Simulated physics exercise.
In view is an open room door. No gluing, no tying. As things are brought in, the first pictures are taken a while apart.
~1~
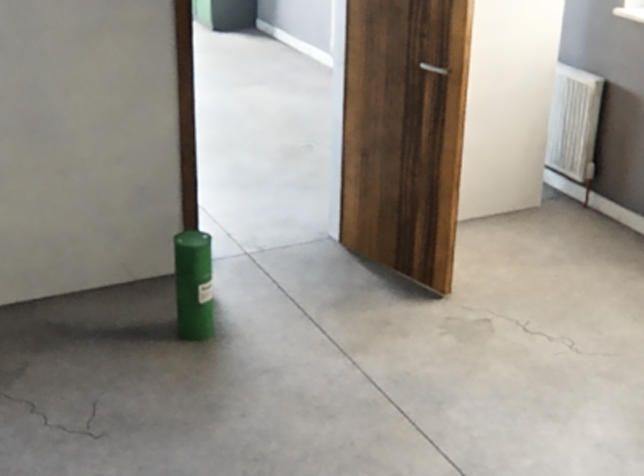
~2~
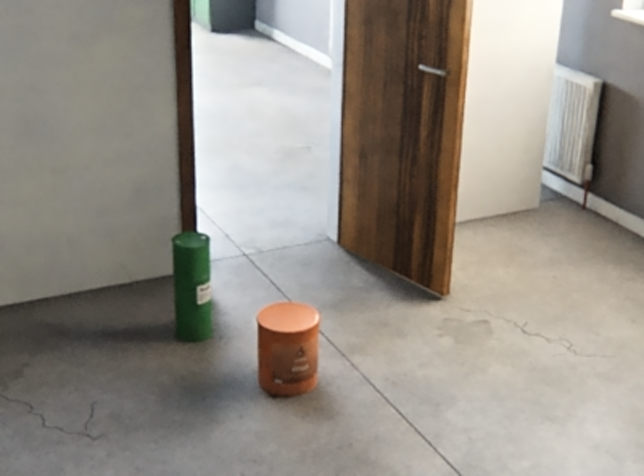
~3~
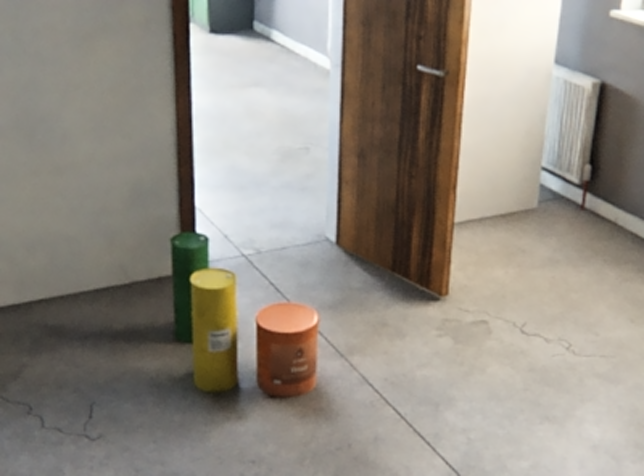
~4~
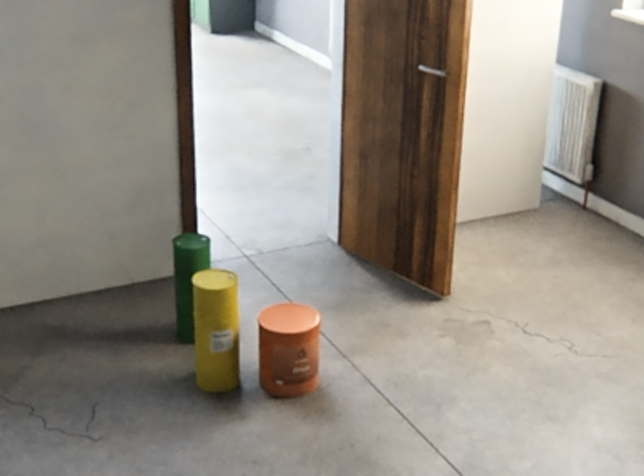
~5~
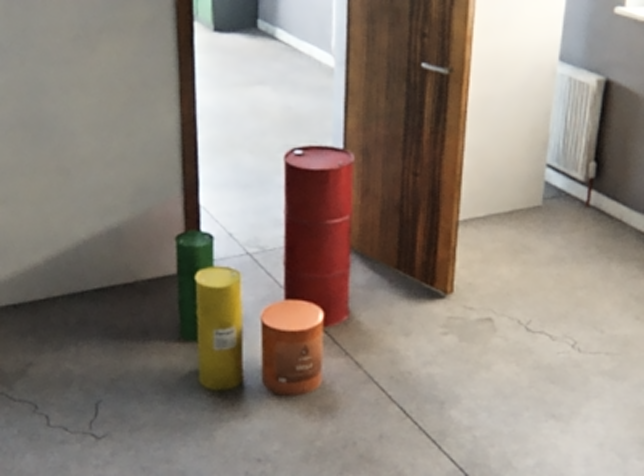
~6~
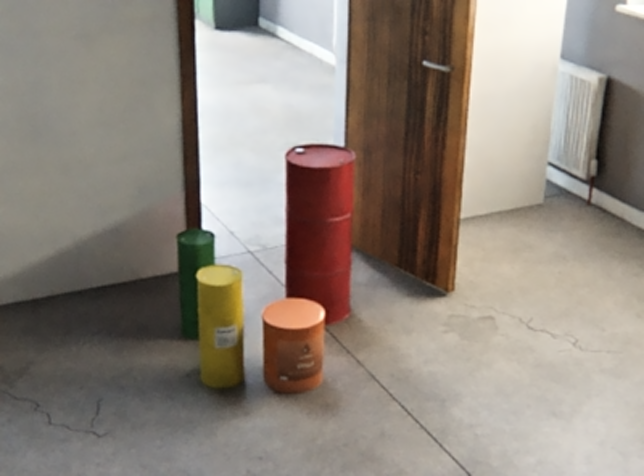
The footage shows an open wooden door and a green canister standing on a concrete floor; an orange pail, then a yellow canister, then a tall red drum appear beside it, while the door stays still.
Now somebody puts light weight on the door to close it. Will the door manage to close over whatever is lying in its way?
The door gets held open.
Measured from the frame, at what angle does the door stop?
I'd say it stays open by roughly 65 degrees.
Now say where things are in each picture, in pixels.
The first frame shows door wide open and still.
The second frame shows door wide open and still; green canister (193, 287); orange pail (288, 349).
The third frame shows door wide open and still; yellow canister (215, 330); green canister (191, 288).
The fourth frame shows door wide open and still; orange pail (289, 350); yellow canister (217, 331).
The fifth frame shows door wide open and still; green canister (196, 287); orange pail (292, 347).
The sixth frame shows door wide open and still; red drum (319, 235); yellow canister (221, 327).
Then, 0.40 s past the last view, door 96° open.
Then, 0.60 s past the last view, door 87° open.
Then, 0.80 s past the last view, door 78° open.
Then, 1.00 s past the last view, door 68° open.
Finally, door 67° open; all 4 still in place. Final places as the last picture's camera would see them, red drum near (318, 235).
